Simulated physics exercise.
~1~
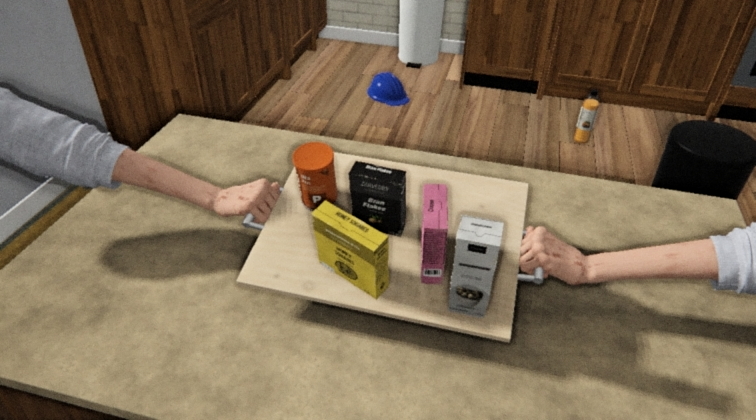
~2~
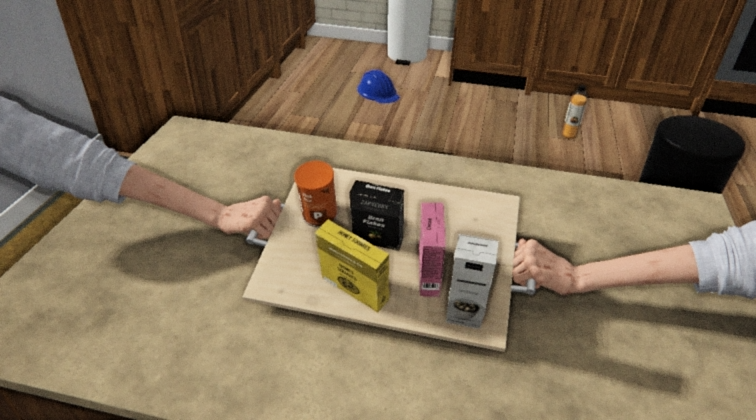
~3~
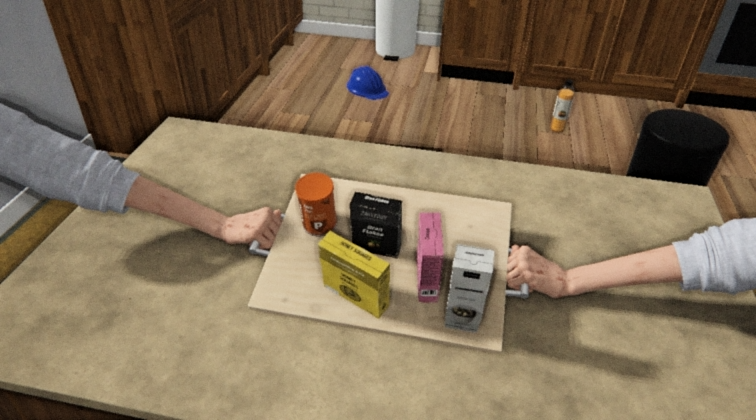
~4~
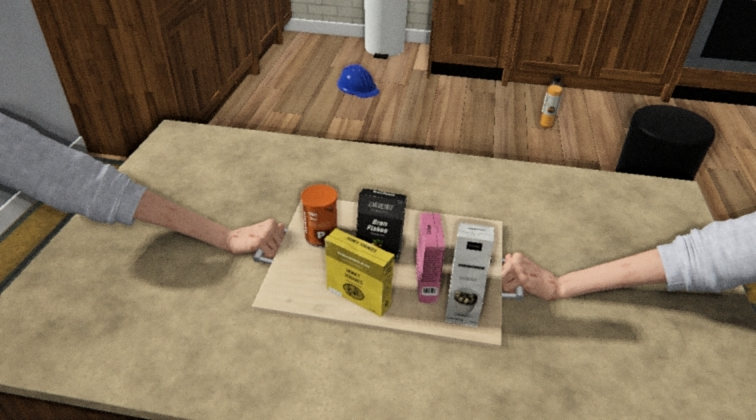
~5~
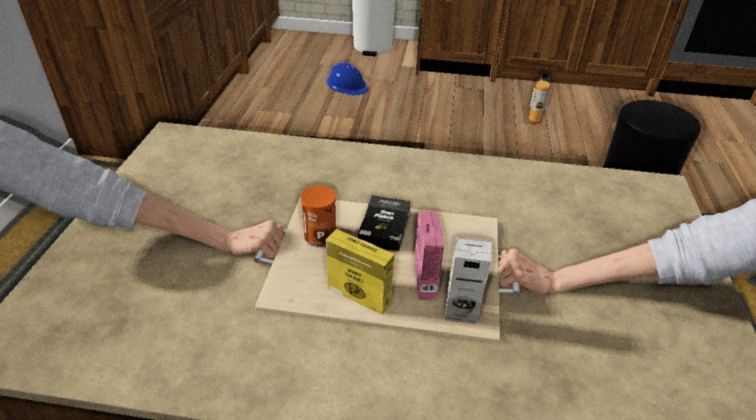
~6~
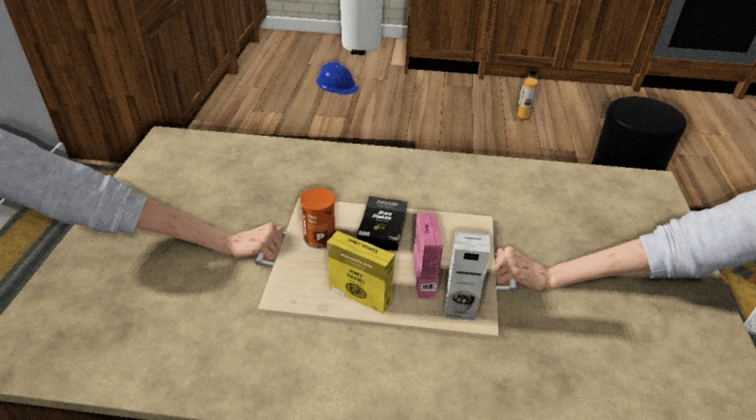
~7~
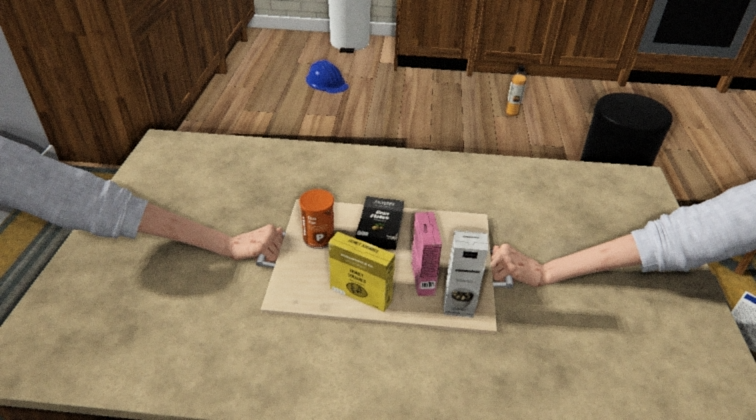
A tilted tray held by two hands drops flat onto the table, toppling the black packet.
